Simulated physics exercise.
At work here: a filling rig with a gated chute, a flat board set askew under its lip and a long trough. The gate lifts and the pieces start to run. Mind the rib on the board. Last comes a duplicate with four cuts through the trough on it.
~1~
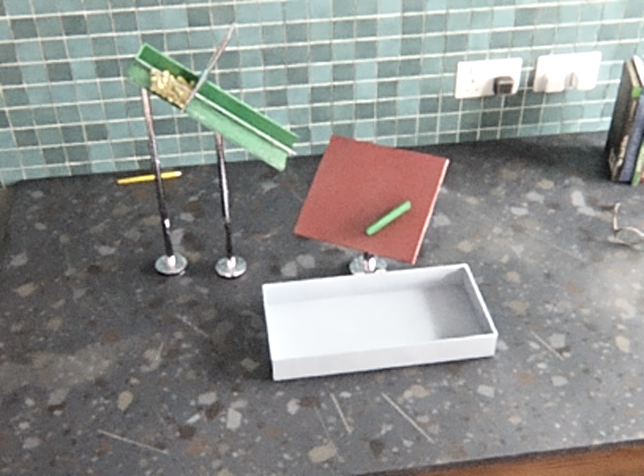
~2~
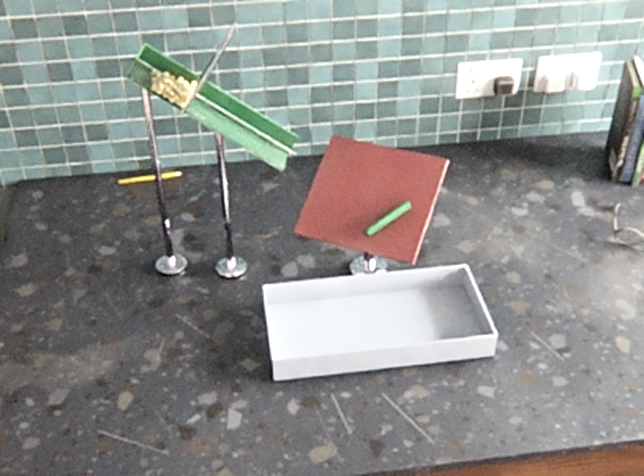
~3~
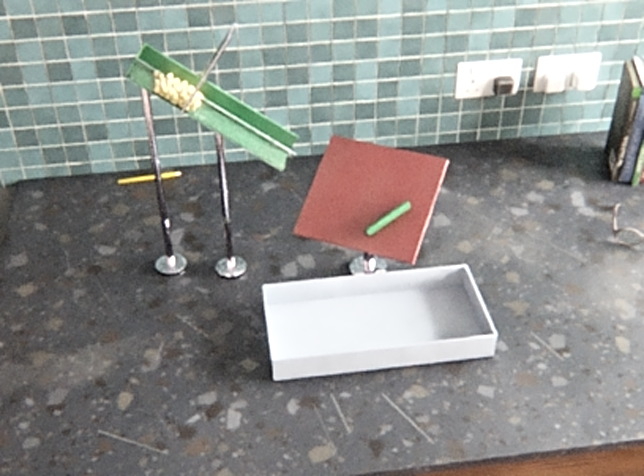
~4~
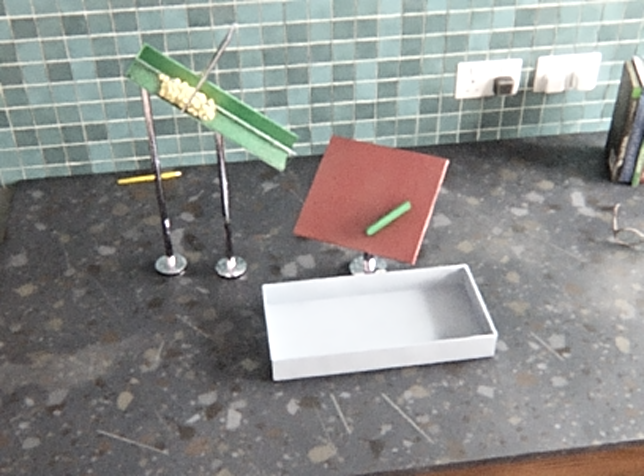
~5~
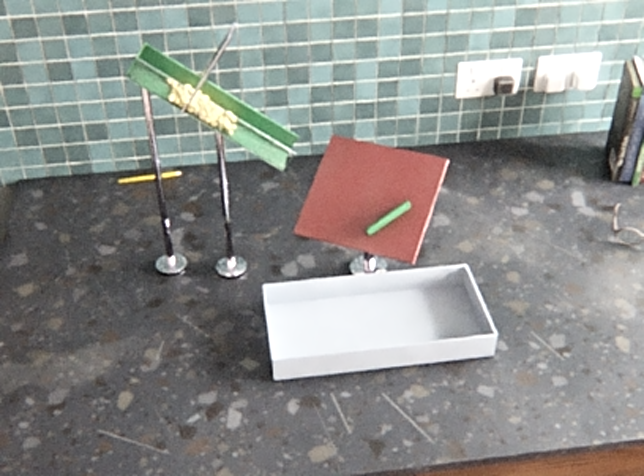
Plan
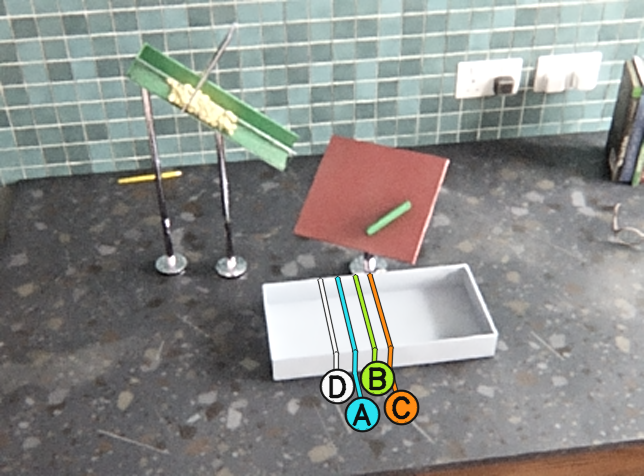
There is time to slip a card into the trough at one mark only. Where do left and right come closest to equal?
Go for A.
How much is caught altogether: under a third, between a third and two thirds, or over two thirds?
It is over two thirds.
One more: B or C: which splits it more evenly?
B.
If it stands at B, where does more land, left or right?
The left side.
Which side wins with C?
Left.
On the marked copy, line A crosses the front rim at (355, 350); line B crosses the front rim at (374, 348); line C crosses the front rim at (390, 347); line D crosses the front rim at (335, 352).
Choosing A, of what is caught, roughly half on the left of the divider, roughly half on the right.
Choosing B, of what is caught, the larger part on the left of the divider, roughly a quarter on the right.
Choosing C, of what is caught, almost all on the left of the divider, about a tenth on the right.
Choosing D, of what is caught, roughly a quarter on the left of the divider, the larger part on the right.
